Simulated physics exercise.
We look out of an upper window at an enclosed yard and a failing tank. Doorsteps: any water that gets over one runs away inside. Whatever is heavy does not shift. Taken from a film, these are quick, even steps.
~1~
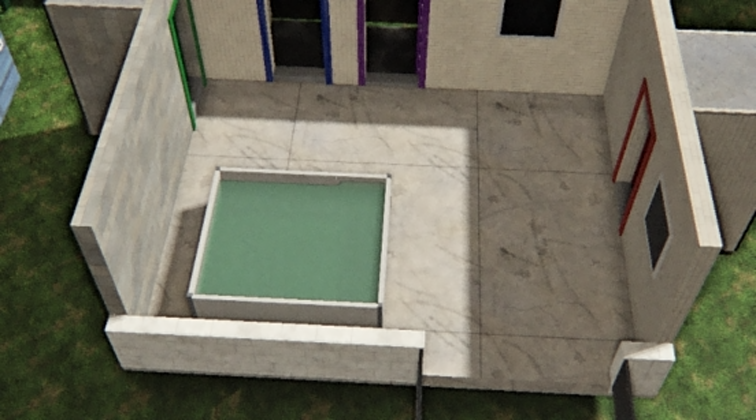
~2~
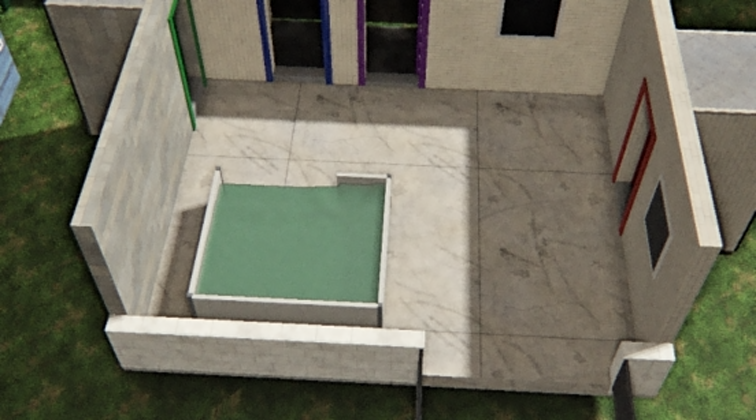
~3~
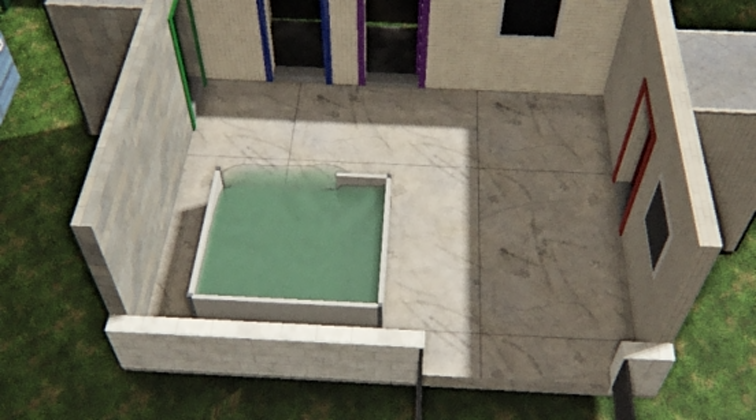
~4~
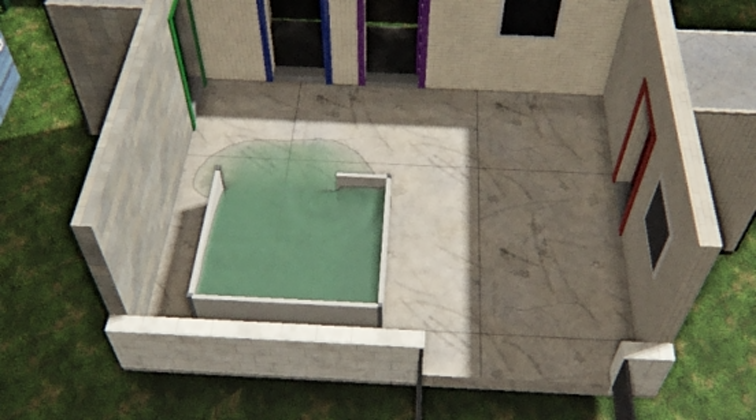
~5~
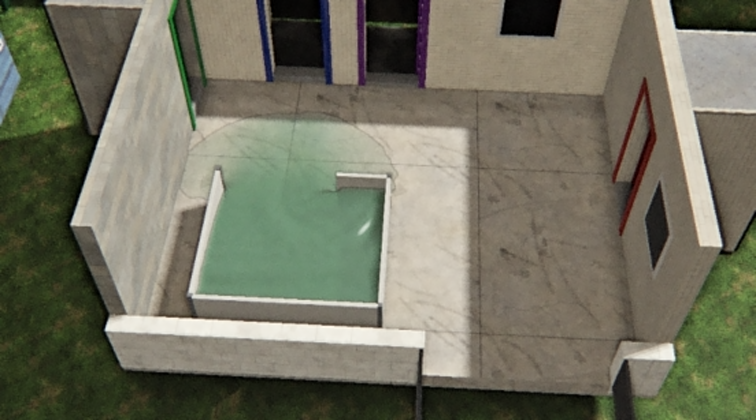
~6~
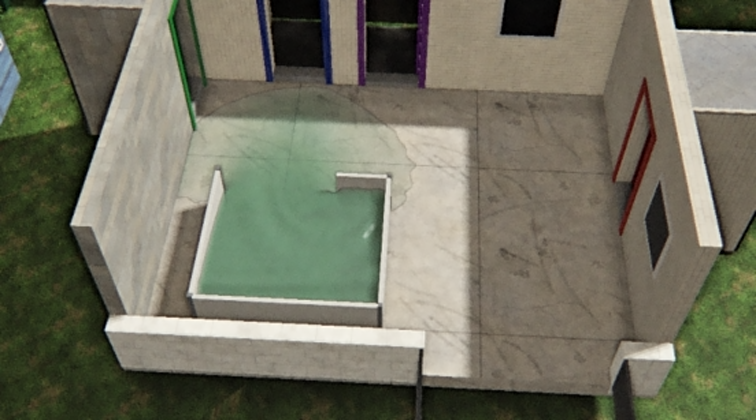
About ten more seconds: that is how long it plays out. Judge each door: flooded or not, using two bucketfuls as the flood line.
The blue door will let in too much, the green door will let in too much, the red door will let in too much, the purple door will let in too much.
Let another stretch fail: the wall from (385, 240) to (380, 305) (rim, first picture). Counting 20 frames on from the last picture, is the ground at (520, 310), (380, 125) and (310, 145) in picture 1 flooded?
Point by point: Swamped, untouched and untouched.
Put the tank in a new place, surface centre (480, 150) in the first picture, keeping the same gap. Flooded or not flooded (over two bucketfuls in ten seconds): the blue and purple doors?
Result: Blue stays inside the limit; purple tops the limit.
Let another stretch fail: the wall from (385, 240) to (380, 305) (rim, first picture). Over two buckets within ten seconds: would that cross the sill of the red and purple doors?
In that setup the red door runs over the limit, but the purple door keeps within bounds.
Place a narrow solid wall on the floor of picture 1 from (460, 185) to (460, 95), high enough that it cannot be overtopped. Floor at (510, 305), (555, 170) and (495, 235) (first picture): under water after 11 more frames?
Results in order: Bone-dry / bone-dry / bone-dry.
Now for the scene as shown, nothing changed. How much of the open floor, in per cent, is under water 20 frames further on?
It comes out near 50 percent.
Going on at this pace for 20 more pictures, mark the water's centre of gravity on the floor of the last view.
Roughly (306, 180).
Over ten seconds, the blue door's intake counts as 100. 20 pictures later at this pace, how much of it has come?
Near 85 per cent, give or take.
A moment on, water covers 30 % of the floor; the blue door far over two buckets in, the green door wet at the sill, nothing in, the red door not reached, the purple door under two buckets in.
Next, water covers 30 % of the floor; the blue door far over two buckets in, the green door over two buckets in, the red door not reached, the purple door over two buckets in.
Then, water covers 50 % of the floor; the blue door far over two buckets in, the green door over two buckets in, the red door not reached, the purple door far over two buckets in.
Later, water covers 80 % of the floor; the blue door far over two buckets in, the green door over two buckets in, the red door under two buckets in, the purple door far over two buckets in.
In the end, water covers 95 % of the floor; the blue door far over two buckets in, the green door over two buckets in, the red door over two buckets in, the purple door far over two buckets in.
